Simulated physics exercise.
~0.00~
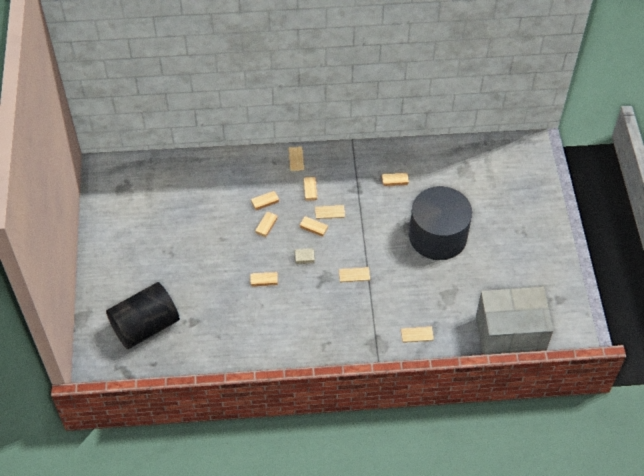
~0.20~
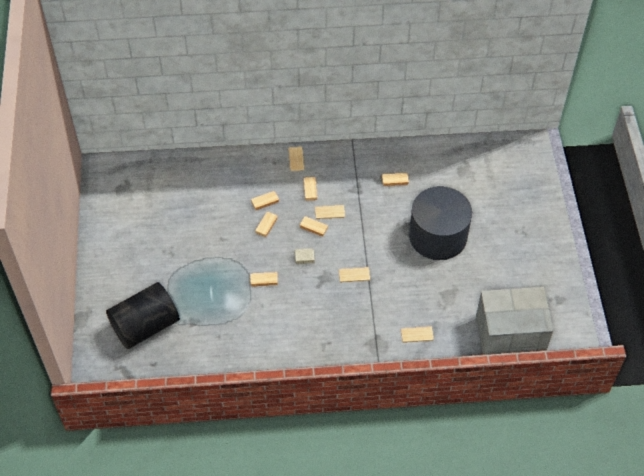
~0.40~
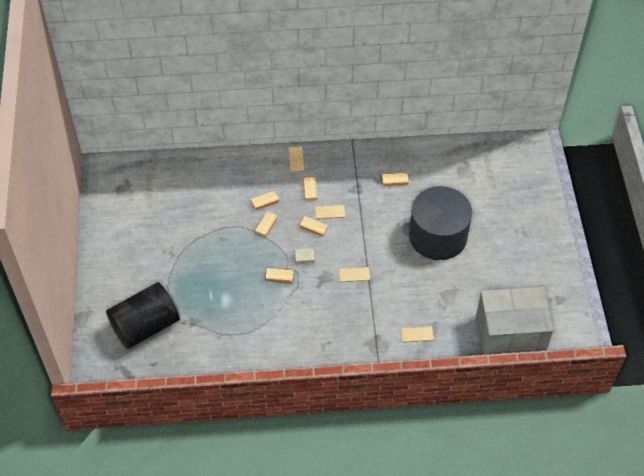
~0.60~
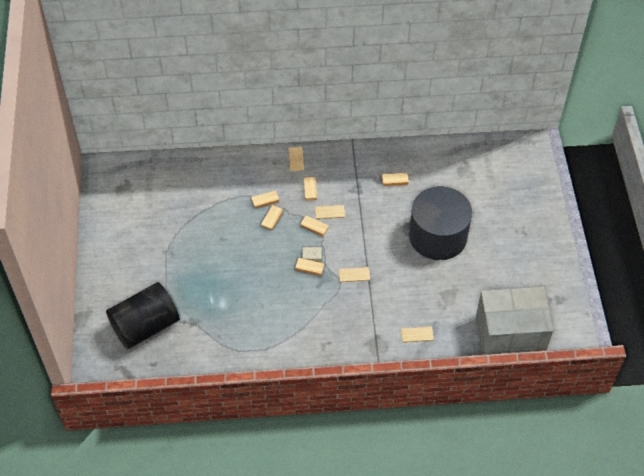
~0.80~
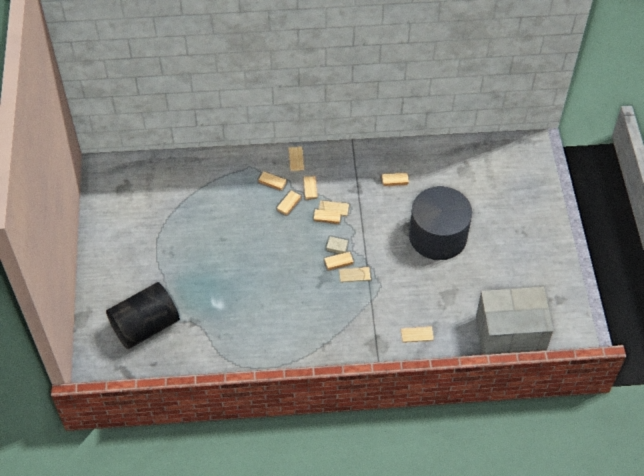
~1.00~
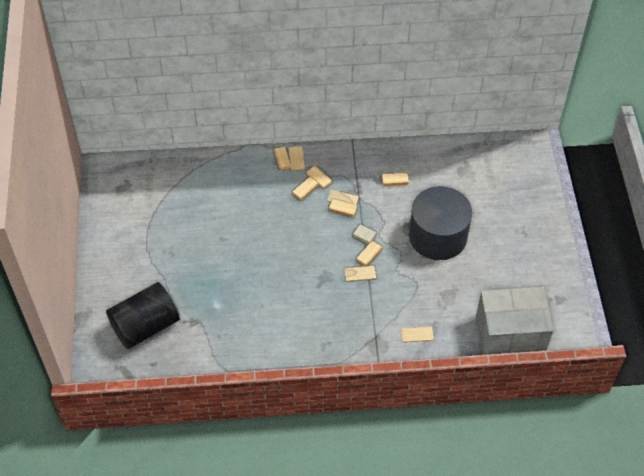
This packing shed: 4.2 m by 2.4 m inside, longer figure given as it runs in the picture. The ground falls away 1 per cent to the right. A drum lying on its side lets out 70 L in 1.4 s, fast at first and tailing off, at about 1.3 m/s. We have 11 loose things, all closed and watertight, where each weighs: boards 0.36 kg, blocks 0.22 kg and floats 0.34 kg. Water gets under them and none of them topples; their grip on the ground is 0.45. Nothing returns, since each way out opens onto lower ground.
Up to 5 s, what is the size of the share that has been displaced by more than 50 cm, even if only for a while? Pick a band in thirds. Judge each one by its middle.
Band: Two thirds or above.
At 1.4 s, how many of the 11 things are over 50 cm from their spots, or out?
The number I get is 7.
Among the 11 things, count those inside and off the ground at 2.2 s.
Of them, 7.
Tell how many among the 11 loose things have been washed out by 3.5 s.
Tally so far: 3.
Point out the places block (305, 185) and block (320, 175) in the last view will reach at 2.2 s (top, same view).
They end up about (382, 151) and (400, 138) in the last view.
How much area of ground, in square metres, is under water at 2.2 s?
The covered patch comes to about 4.5 m2.
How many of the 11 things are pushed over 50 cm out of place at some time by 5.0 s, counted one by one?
That would be 11 of them.
After 1.4 s 7 of 11 are over 50 cm from their spots; 7 afloat.
After 2.2 s 10 of 11 are over 50 cm from their spots; 7 afloat.
After 3.5 s 10 of 11 are over 50 cm from their spots; 5 afloat.
After 5.0 s 11 of 11 are over 50 cm from their spots, and 11 have been at some point; 2 afloat.
